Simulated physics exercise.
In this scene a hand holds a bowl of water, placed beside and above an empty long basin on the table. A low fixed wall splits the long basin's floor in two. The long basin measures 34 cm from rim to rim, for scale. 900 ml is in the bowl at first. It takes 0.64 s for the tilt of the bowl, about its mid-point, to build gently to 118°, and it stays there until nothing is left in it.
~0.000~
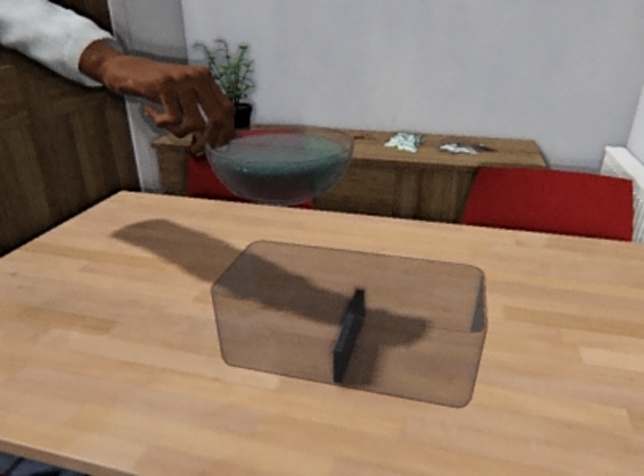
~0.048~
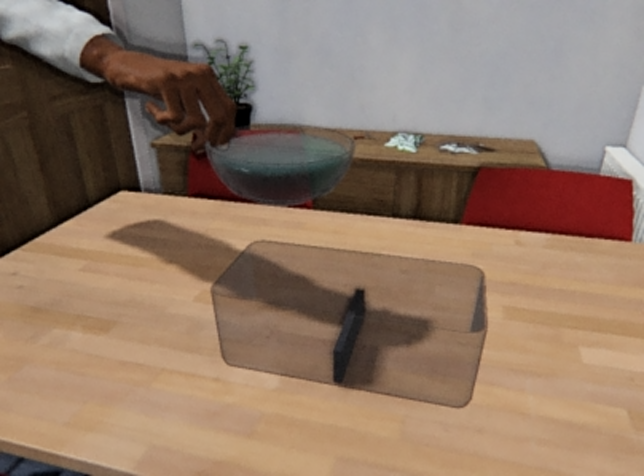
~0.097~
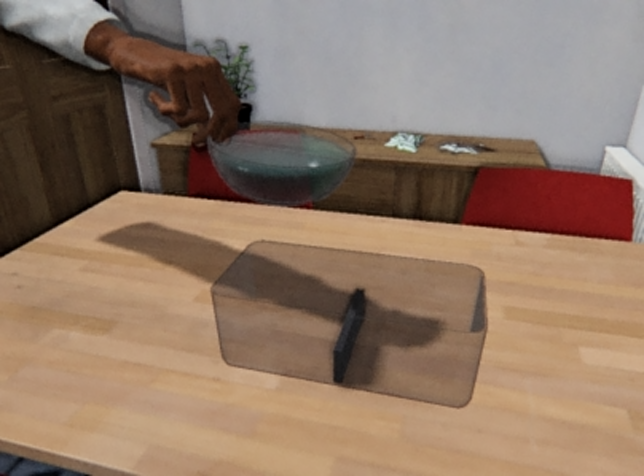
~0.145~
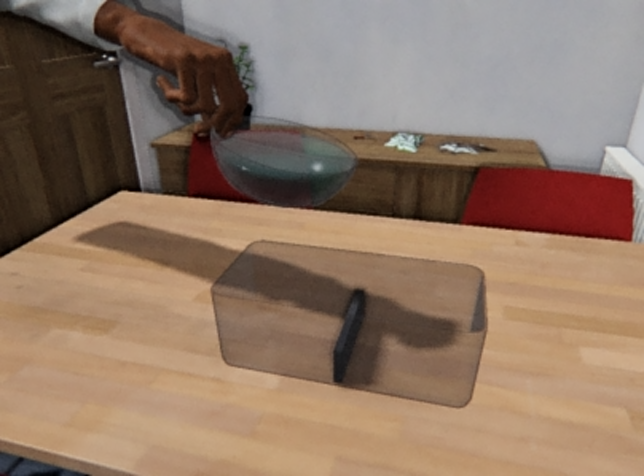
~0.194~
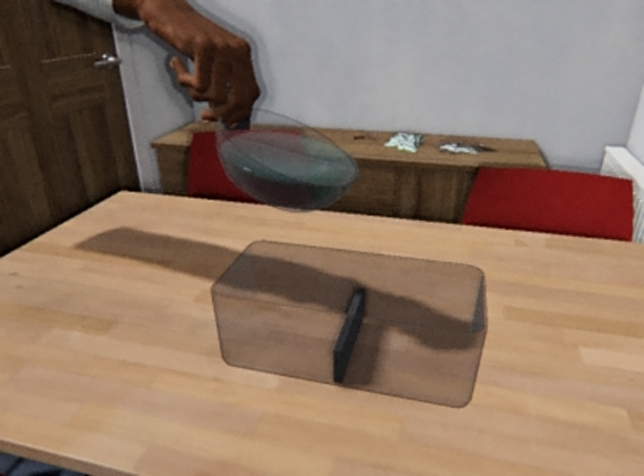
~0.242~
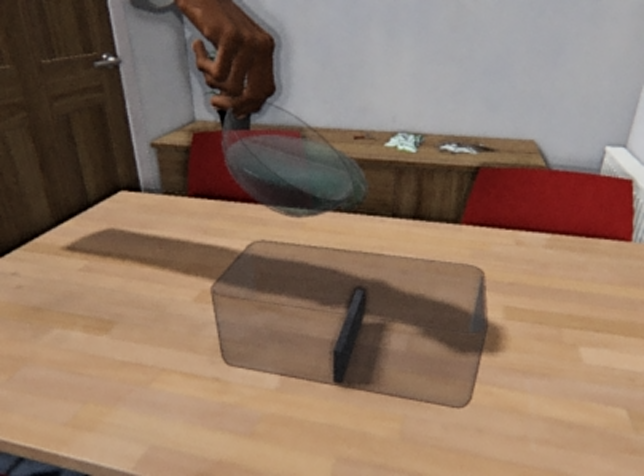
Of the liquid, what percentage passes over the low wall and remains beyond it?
The far part has about 70 per cent.
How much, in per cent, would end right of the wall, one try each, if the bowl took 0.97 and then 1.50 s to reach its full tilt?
Roughly 85 per cent the first time and 90 per cent the second.
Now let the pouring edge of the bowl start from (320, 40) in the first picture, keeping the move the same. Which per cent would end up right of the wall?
In that case roughly 60 per cent.
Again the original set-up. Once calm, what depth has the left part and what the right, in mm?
On the left it stands about 10 mm, on the right about 26 mm.
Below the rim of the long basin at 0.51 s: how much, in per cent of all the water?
The basin holds roughly 78 in a hundred parts at that moment.
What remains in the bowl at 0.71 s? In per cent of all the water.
0 per cent or so.
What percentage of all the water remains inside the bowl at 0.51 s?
Remaining: Near 1 % of the total.
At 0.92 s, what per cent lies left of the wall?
About 22 percent.
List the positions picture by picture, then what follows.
It leans 0°; its right rim is at (352, 148); the water meets the walls at (219, 144) and (350, 154); the long basin's rim runs from (232, 265) to (485, 299); the wall's top is at (350, 318), in the first picture.
It leans 2°; its right rim is at (352, 151); the water meets the walls at (220, 143) and (350, 155), in the second picture.
It leans 7°; its right rim is at (354, 157); the water meets the walls at (222, 141) and (351, 159), in the third picture.
It leans 14°; its right rim is at (355, 167); the water meets the walls at (225, 138) and (354, 163), in the fourth picture.
It leans 25°; its right rim is at (354, 181); the water meets the walls at (229, 138) and (351, 172); 4 per cent is over the edge, in the fifth picture.
It leans 37°; its right rim is at (350, 195); the water meets the walls at (235, 141) and (333, 171); 13 per cent is over the edge, in the sixth picture.
After 0.51 s the tilt is 107° and 1 per cent is still to pour, 3 is left of the wall and 75 right of it.
After 0.71 s the tilt is 118° and 0 per cent is still to pour, 17 is left of the wall and 60 right of it.
After 0.92 s the tilt is 118° and 0 per cent is still to pour, 23 is left of the wall and 72 right of it.
After 1.14 s the tilt is 118° and 0 per cent is still to pour, 24 is left of the wall and 71 right of it.
In the end 25 per cent lies left of the wall, 70 right of it and 5 outside.
